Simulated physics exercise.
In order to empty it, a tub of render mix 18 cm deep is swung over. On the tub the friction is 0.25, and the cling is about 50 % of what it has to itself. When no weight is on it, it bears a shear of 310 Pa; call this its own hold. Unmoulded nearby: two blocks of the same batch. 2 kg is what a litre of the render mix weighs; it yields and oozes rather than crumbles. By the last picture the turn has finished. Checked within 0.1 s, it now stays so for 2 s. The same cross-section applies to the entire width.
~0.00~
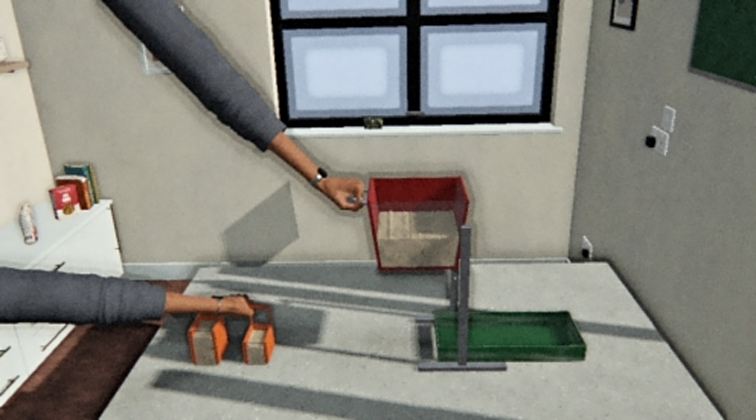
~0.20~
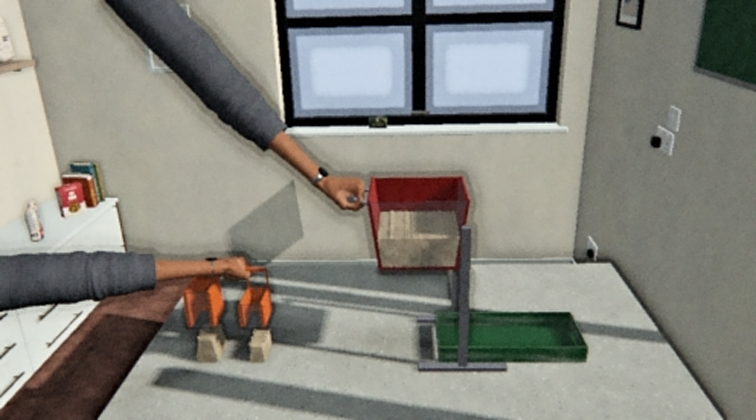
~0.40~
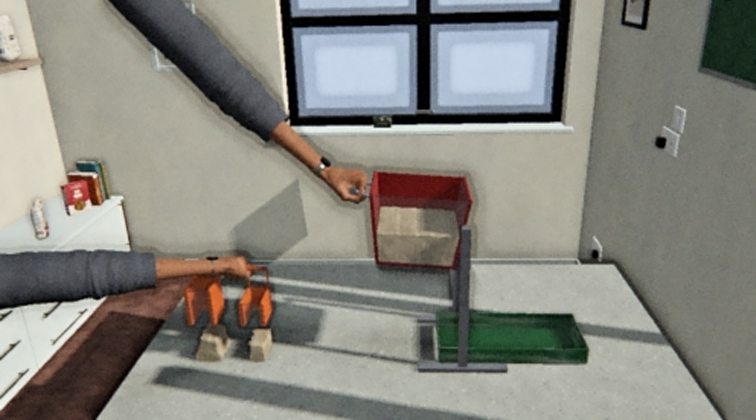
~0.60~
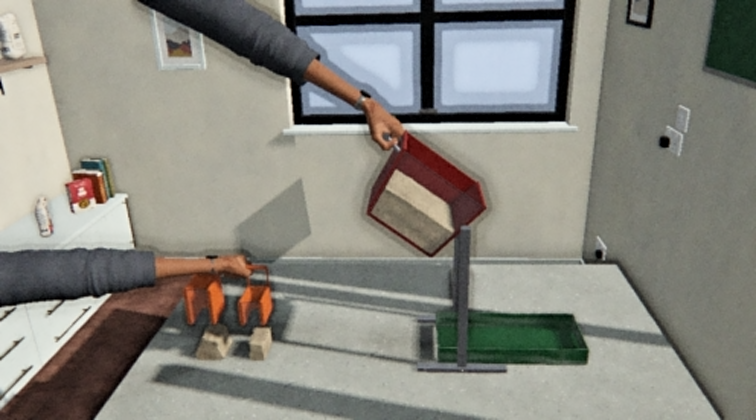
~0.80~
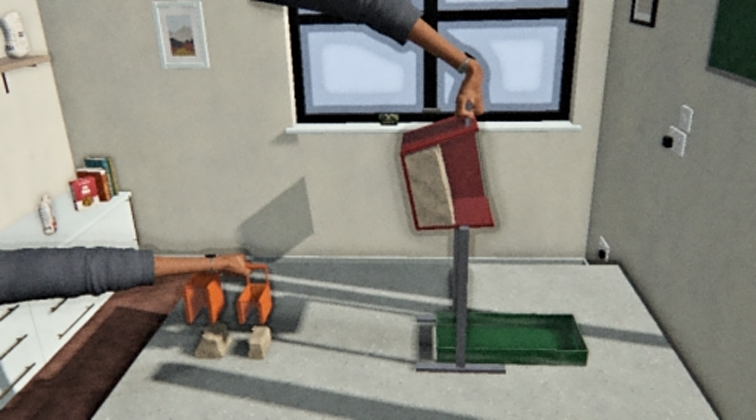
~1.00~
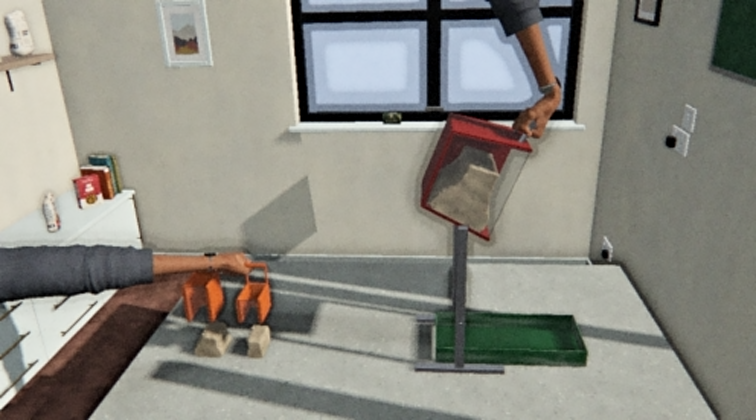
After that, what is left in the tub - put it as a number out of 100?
It works out at about 0 in every hundred.
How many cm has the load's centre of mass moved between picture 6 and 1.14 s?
The distance comes to some 13 cm.
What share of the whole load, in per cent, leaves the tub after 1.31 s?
Near 0 %.
After 1.14 s, the tub is at 111 degrees and holds 35 %.
After 1.31 s, the tub is at 111 degrees and holds 0 %.
After 1.48 s, the tub is at 111 degrees and holds 0 %.
After 1.65 s, the tub is at 111 degrees and holds 0 %.
After 3.00 s, at the end, the tub is at 111 degrees and holds 0 %.
